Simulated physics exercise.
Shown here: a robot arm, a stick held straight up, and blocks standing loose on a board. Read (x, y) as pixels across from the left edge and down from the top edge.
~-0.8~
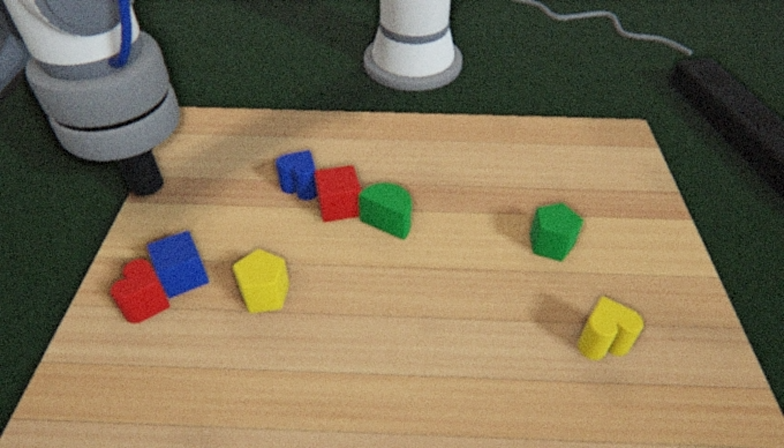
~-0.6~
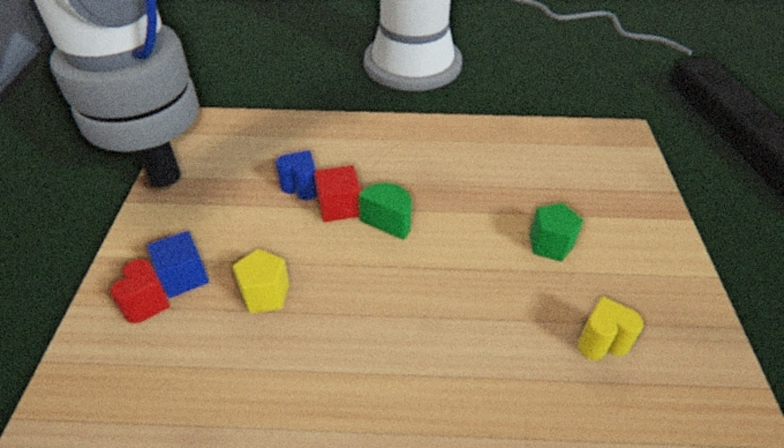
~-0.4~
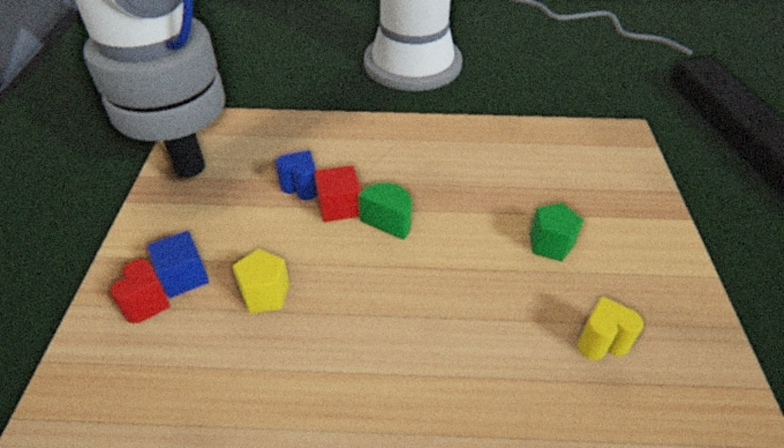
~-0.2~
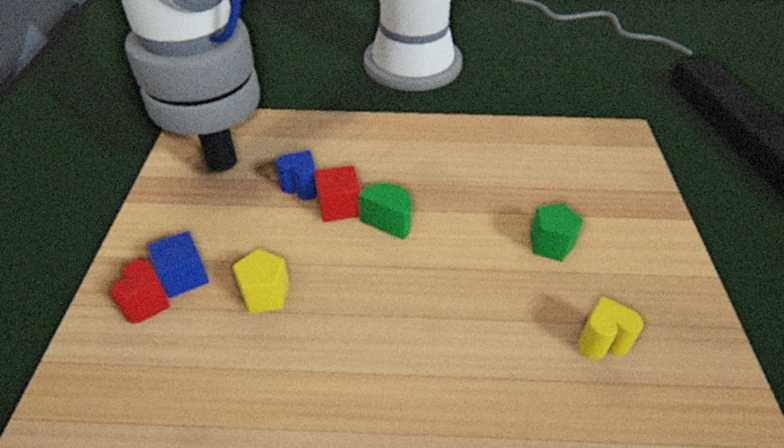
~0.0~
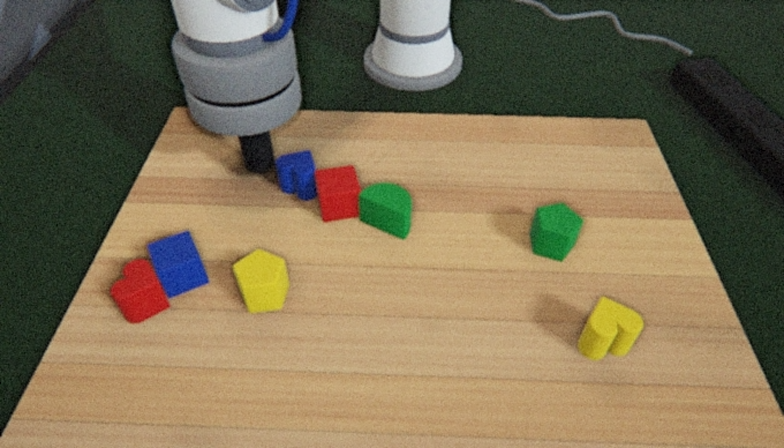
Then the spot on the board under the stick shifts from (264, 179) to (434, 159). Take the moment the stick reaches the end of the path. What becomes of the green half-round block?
The green half-round block will be pushed away from where it stands.
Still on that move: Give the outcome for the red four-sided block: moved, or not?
Once the path is done, it is somewhere new.
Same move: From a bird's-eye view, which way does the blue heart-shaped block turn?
Looking down, my answer is that the blue heart-shaped block rotates clockwise.
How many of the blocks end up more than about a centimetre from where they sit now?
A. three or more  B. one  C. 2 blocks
A.
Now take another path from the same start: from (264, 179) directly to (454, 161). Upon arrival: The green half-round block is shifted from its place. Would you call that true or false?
That claim is true.
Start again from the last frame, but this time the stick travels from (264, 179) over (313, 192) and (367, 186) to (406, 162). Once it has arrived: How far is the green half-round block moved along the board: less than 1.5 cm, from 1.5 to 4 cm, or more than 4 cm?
The answer will be the middling band, 1.5 to 4 cm.
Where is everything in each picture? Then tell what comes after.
The first frame shows stick tip at (148, 186); block tops, blue heart-shaped block at (297, 161); red four-sided block at (337, 180); green half-round block at (389, 195).
The second frame shows stick at (165, 177); blocks unchanged.
The third frame shows stick at (190, 168); blocks unchanged.
The fourth frame shows stick at (222, 163); blocks unchanged.
The fifth frame shows stick at (260, 164); blue heart-shaped block at (297, 161); red four-sided block at (337, 180); green half-round block at (389, 195).
On the path given first. One third of the way, stick at (320, 156); blue heart-shaped block at (345, 161), turned 30° clockwise; red four-sided block at (361, 192), turned 40° clockwise; green half-round block at (401, 204), turned 40° anticlockwise.
Two thirds of the way, stick at (380, 149); blue heart-shaped block at (370, 163), turned 85° clockwise; red four-sided block at (363, 195), turned 55° clockwise; green half-round block at (404, 207), turned 55° anticlockwise.
At the end, stick at (435, 143); blue heart-shaped block at (370, 163), turned 85° clockwise; red four-sided block at (363, 195), turned 55° clockwise; green half-round block at (404, 207), turned 55° anticlockwise.
